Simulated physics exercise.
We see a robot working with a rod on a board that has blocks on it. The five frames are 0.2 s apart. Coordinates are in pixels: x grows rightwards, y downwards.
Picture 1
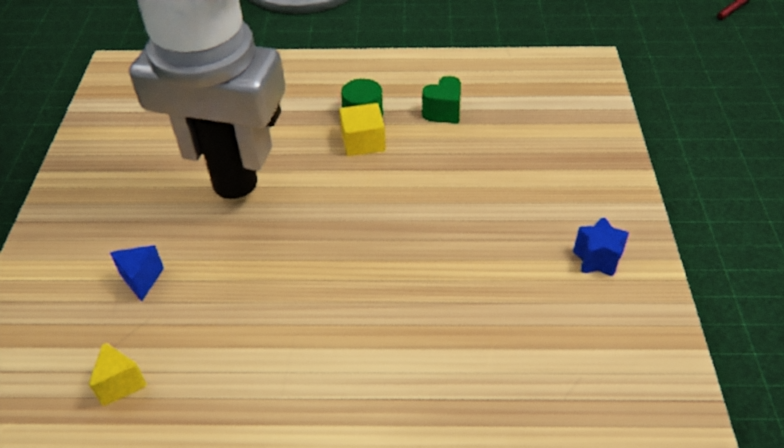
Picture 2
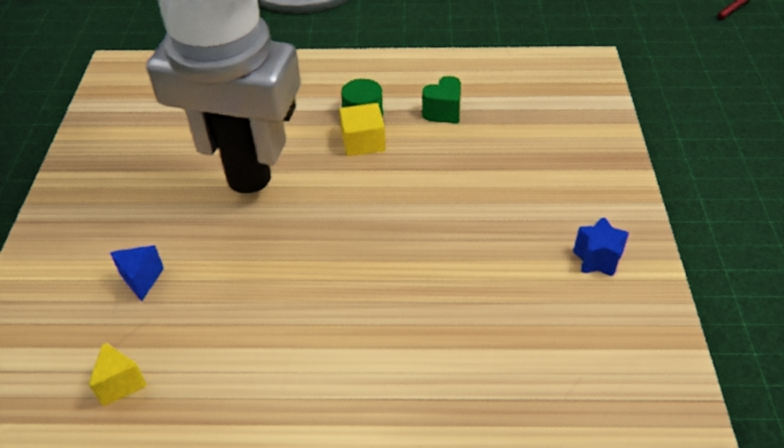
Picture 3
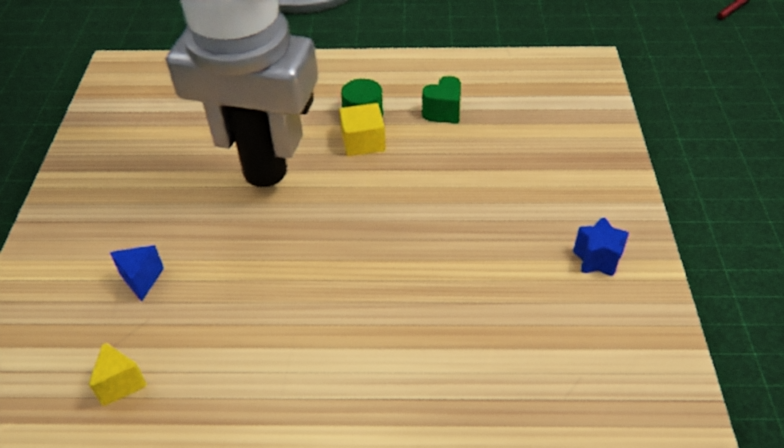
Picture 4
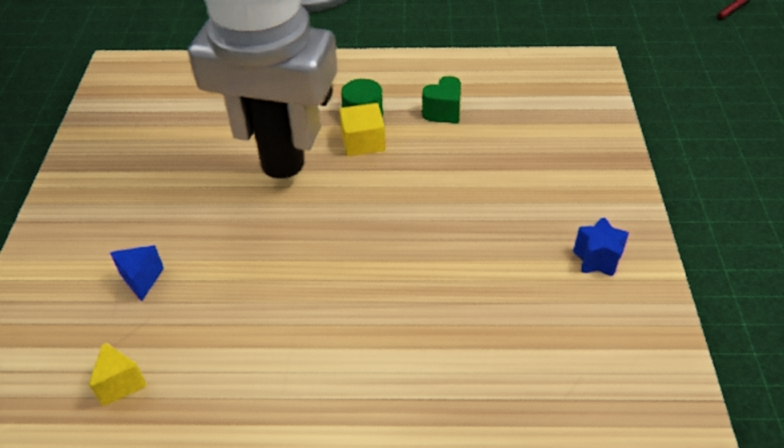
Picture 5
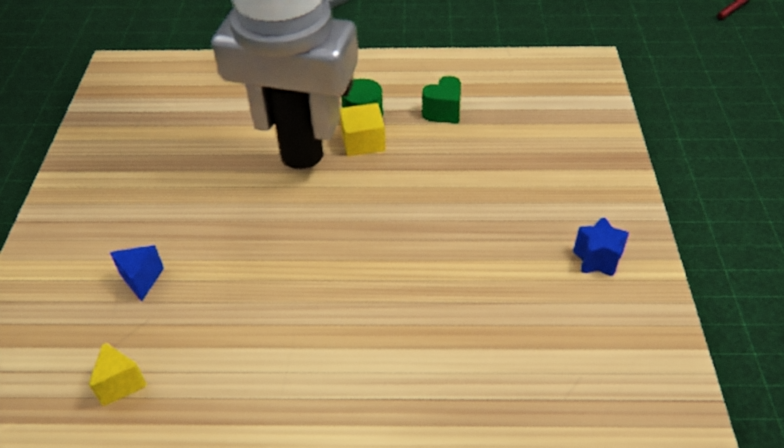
A robot arm with a black rod slid steadily right and slightly away across a wooden board, drawing close to the yellow block and green round piece, while all the colored blocks stayed still.
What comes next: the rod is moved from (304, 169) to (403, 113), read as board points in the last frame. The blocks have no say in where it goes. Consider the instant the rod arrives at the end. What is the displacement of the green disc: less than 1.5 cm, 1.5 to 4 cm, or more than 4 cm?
Its displacement is between 1.5 and 4 cm.
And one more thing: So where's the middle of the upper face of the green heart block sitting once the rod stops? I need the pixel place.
It should be at about (484, 81).
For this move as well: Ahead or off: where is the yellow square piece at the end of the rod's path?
When the path ends, it will sit ahead of the rod.
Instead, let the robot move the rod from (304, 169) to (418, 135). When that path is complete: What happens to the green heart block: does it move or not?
It gets moved.
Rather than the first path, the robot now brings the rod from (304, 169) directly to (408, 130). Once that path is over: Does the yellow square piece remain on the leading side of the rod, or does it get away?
It sits in front of the rod.
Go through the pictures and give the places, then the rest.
Rod's lower end at (235, 183); green disc at (362, 90); yellow square piece at (362, 117); green heart block at (445, 89), in the first picture.
Rod at (249, 178); blocks still, in the second picture.
Rod at (265, 172); blocks still, in the third picture.
Rod at (283, 164); blocks still, in the fourth picture.
Rod at (302, 155); green disc at (362, 90); yellow square piece at (362, 117); green heart block at (445, 89), in the fifth picture.
On the path given first. One third of the way, rod at (338, 135); green disc at (363, 88); yellow square piece at (375, 112).
Two thirds of the way, rod at (372, 116); green disc at (368, 81); yellow square piece at (410, 98); green heart block at (449, 88).
At the end, rod at (403, 98); green disc at (375, 71); yellow square piece at (442, 84); green heart block at (484, 81), turned 15° clockwise.
